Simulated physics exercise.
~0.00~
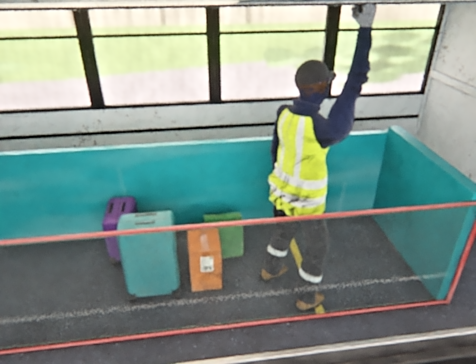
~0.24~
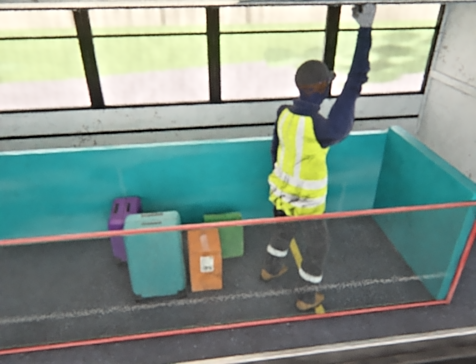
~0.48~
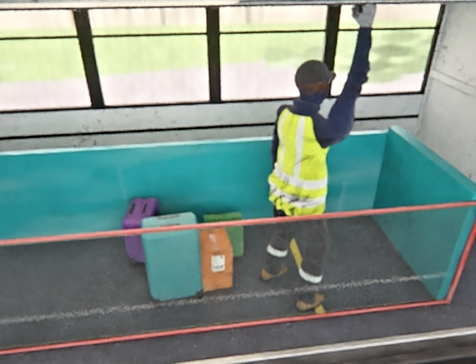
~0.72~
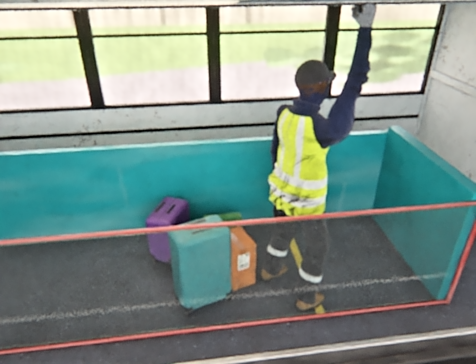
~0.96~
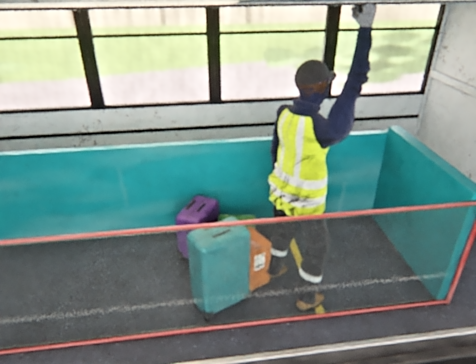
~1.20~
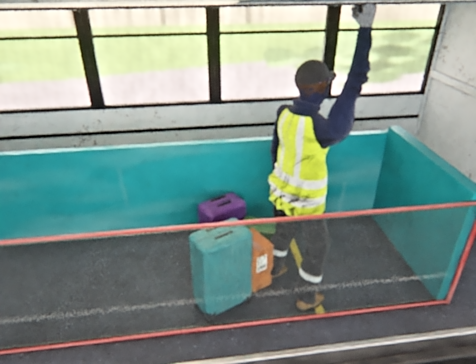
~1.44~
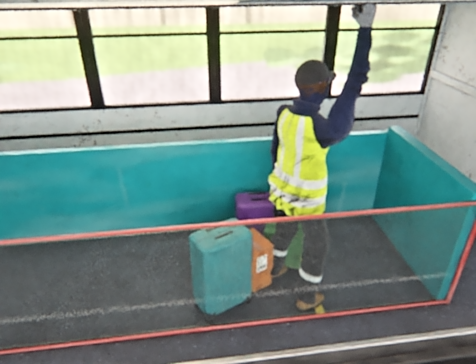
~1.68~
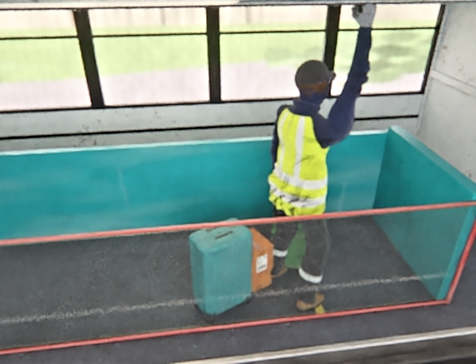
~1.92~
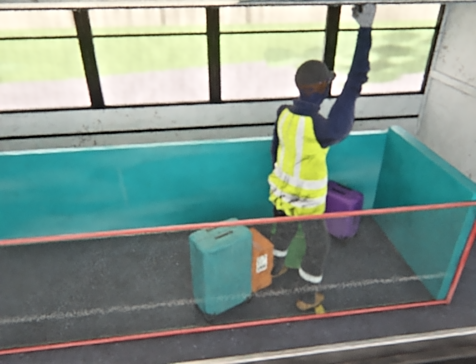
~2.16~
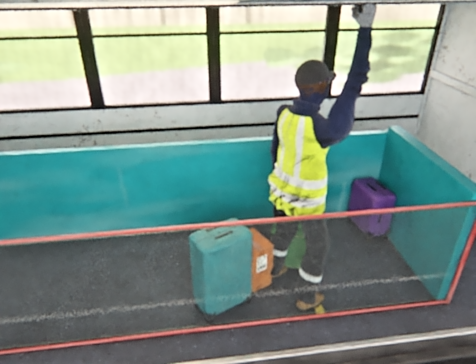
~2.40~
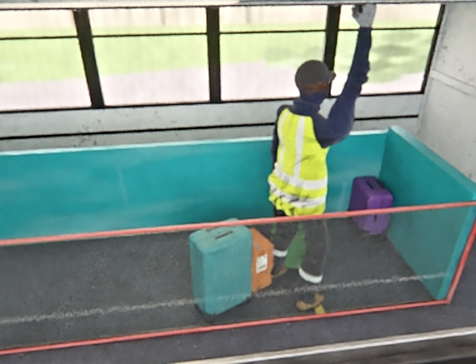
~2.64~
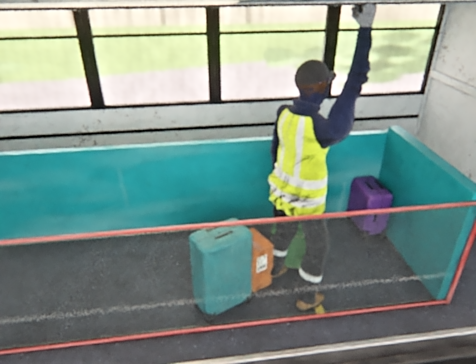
At the start, a purple case, a teal suitcase, an orange case and a green case stand together left of a worker in a yellow vest, who holds a raised arm overhead and stays still. The luggage begins sliding right across the dark floor, the teal suitcase partly covering the orange one. Those two stop beside the worker's legs, while the green case slips behind them. The purple case keeps sliding, passes behind the worker and reappears on the right. It comes to rest near the right-hand wall, with everything still upright and the teal suitcase short of the yellow line.
